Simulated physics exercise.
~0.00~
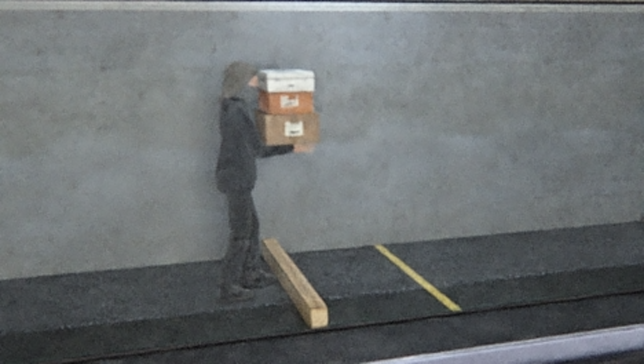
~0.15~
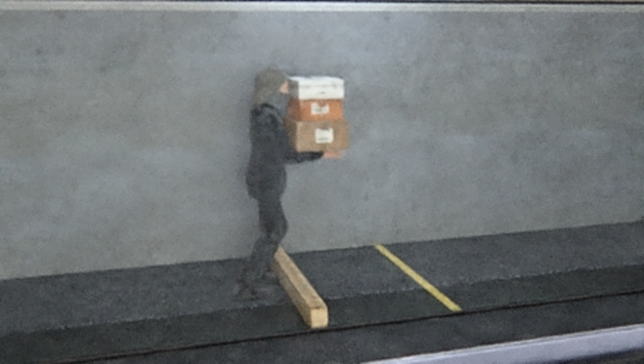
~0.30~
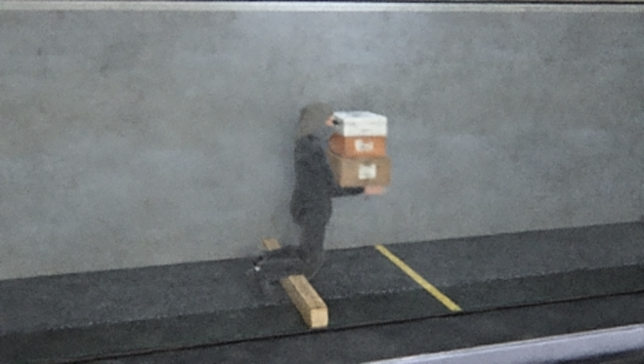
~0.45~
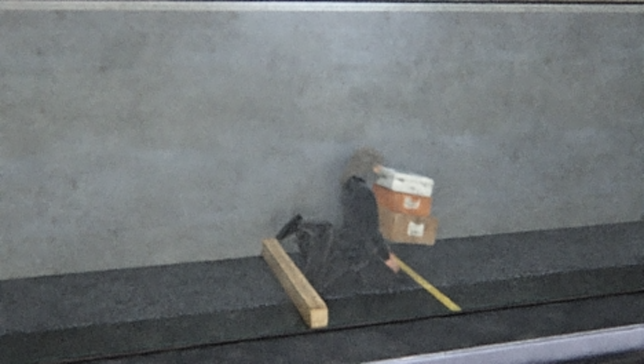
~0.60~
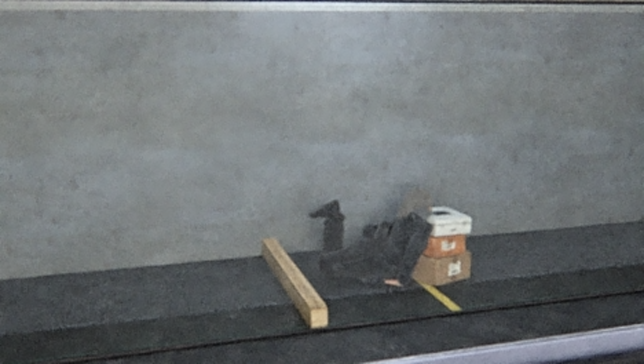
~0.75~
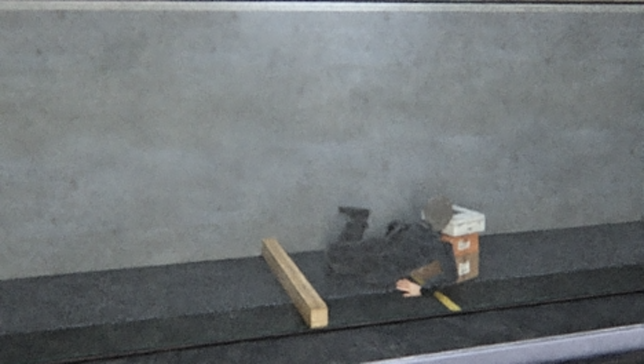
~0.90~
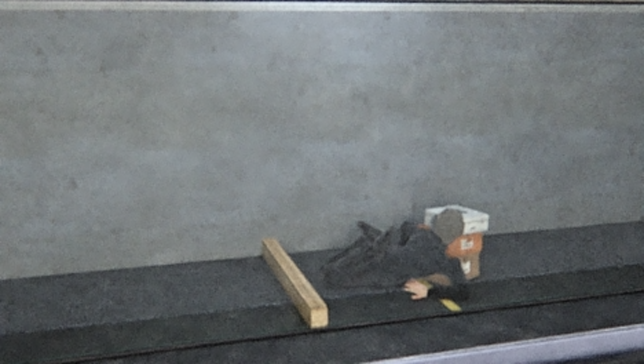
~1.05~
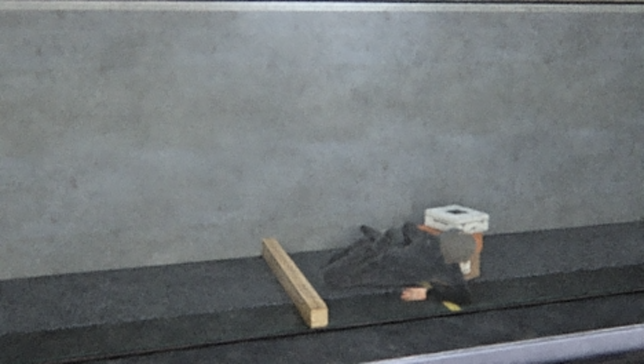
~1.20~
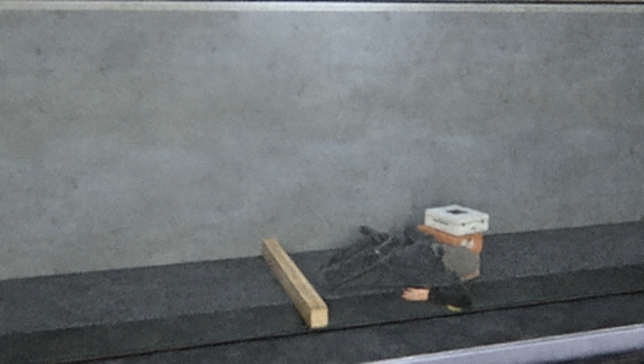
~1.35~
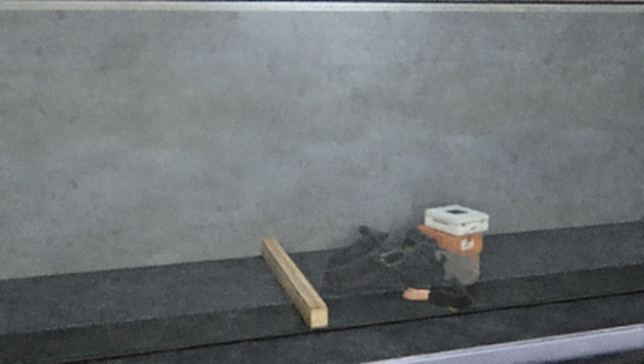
A person carrying three stacked boxes trips over a rail and falls beyond a yellow line.
